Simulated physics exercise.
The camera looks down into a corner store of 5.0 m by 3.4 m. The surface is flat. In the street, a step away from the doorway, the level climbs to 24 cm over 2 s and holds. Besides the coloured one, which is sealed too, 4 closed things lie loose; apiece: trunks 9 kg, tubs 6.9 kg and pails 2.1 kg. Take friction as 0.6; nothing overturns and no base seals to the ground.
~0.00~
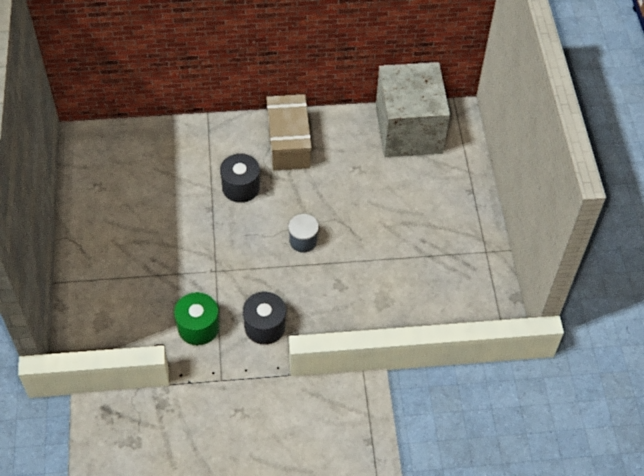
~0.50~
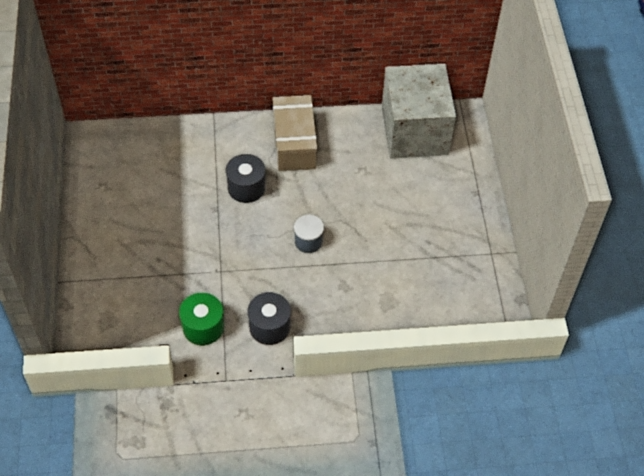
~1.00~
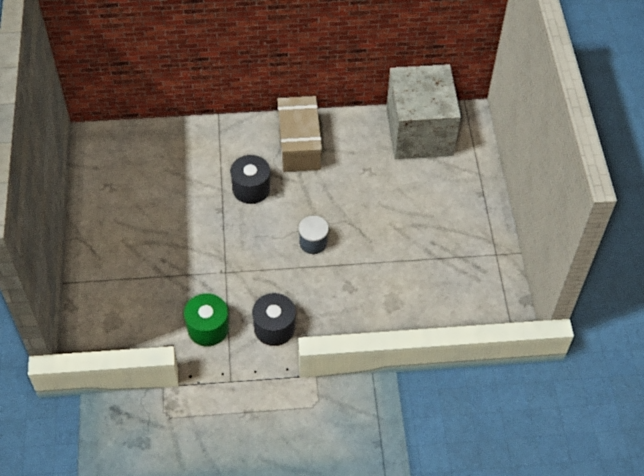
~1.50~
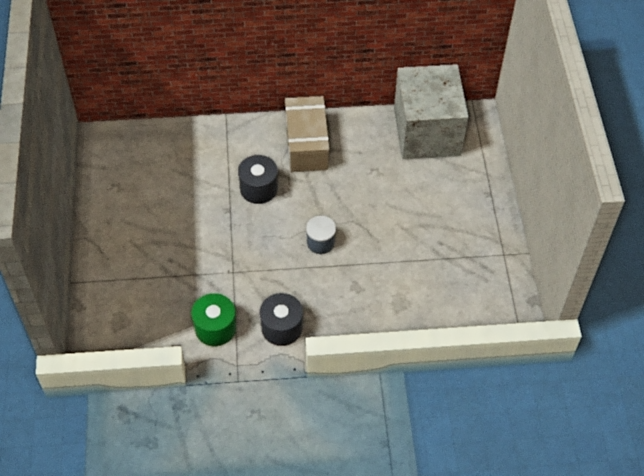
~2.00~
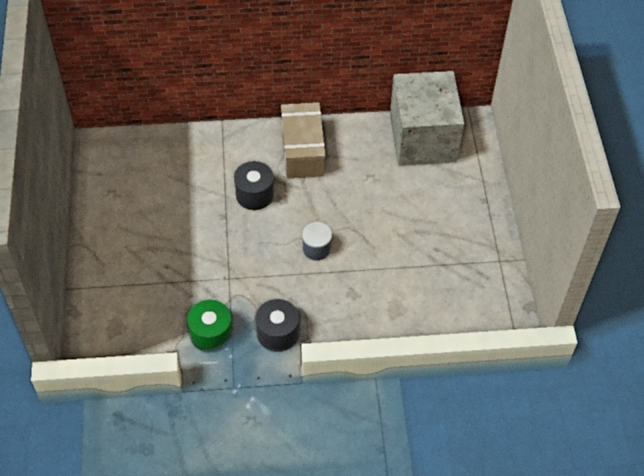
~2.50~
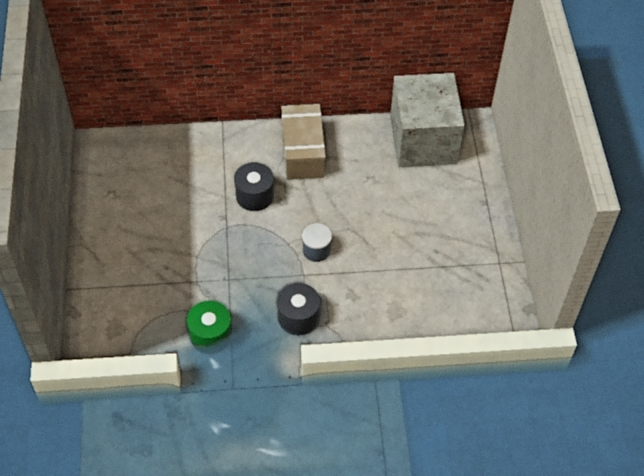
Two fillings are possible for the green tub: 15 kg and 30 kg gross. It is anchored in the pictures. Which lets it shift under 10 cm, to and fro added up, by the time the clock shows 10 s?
I expect that neither load is enough.
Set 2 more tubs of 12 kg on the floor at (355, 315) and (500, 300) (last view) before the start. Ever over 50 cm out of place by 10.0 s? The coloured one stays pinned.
In that order: Under, short of it.
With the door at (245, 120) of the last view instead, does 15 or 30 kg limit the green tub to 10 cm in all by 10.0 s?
Then only the higher weight holds it.
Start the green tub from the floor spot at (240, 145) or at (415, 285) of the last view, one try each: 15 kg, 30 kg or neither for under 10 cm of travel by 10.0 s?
In that order: Only the larger holds; either load holds.
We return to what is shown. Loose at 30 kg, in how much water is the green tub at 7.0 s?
About 8 cm.
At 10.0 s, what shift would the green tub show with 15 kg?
Roughly 200 cm.
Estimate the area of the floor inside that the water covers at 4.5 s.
About 14 m2.
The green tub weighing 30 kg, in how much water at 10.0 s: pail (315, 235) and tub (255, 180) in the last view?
About 7 and 11 cm.
After 3.5 s the green tub would be 114 cm from its start with 15 kg and 41 cm from its start with 30 kg; 8 cm of water round it then.
After 4.5 s the green tub would be 153 cm from its start with 15 kg and 43 cm from its start with 30 kg; 7 cm of water round it then.
After 7.0 s the green tub would be 167 cm from its start with 15 kg and 43 cm from its start with 30 kg; 8 cm of water round it then.
After 10.0 s the green tub would be 200 cm from its start with 15 kg and 45 cm from its start with 30 kg; 15 cm of water round it then.
